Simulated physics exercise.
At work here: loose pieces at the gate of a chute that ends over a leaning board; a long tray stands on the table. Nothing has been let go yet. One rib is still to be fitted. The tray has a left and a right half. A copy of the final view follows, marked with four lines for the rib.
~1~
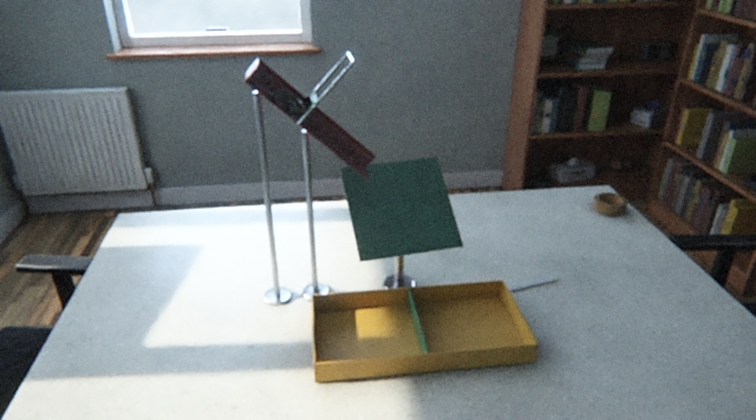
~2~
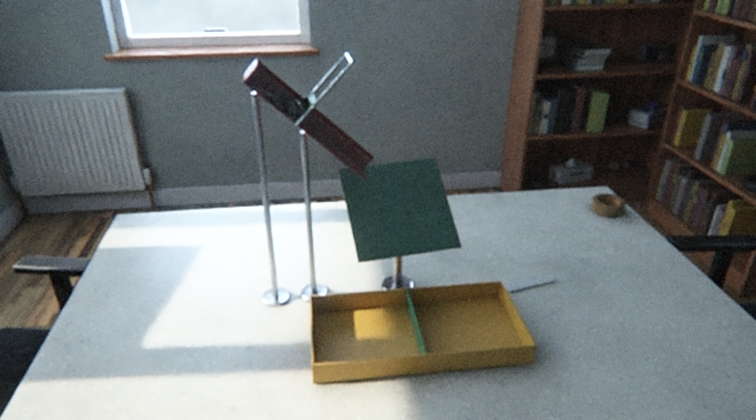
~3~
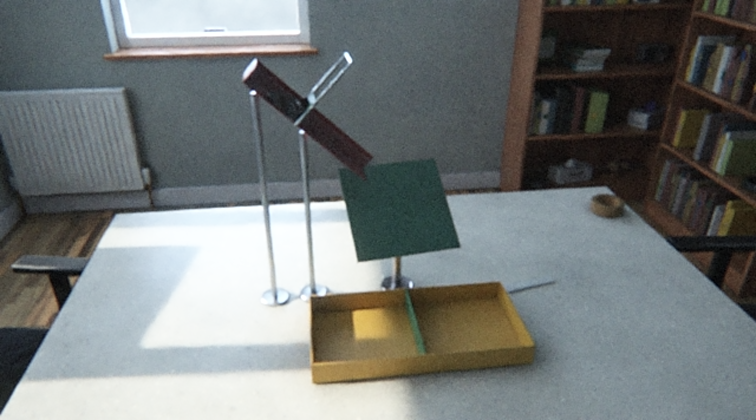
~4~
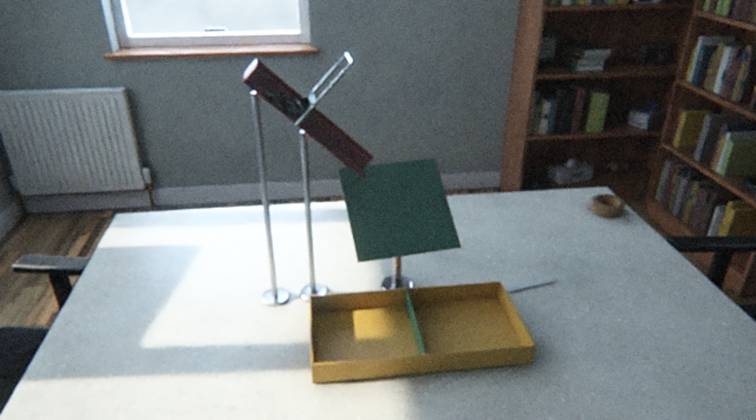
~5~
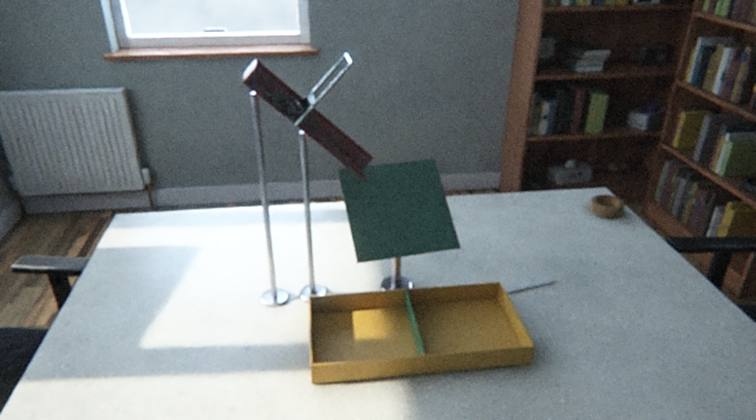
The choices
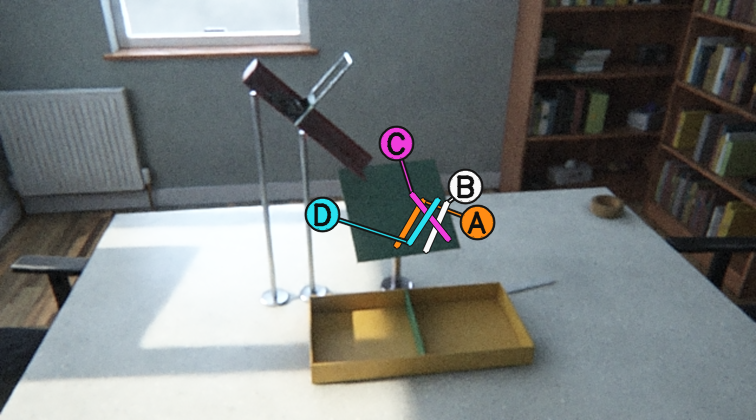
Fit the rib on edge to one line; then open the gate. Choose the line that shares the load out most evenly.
B beats the others.
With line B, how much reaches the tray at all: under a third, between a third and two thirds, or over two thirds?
Over two thirds.
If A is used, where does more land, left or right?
Left.
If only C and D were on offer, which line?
That would be D.
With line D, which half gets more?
The left half.
On the marked copy, line A from (422, 200) to (396, 245); line B from (446, 203) to (426, 250); line C from (412, 194) to (448, 239); line D from (437, 200) to (409, 242).
For line A, of what is caught, most in the left half, a small part in the right.
For line B, of what is caught, about half in the left half, about half in the right.
For line C, of what is caught, a small part in the left half, nearly all in the right.
For line D, of what is caught, most in the left half, about a quarter in the right.
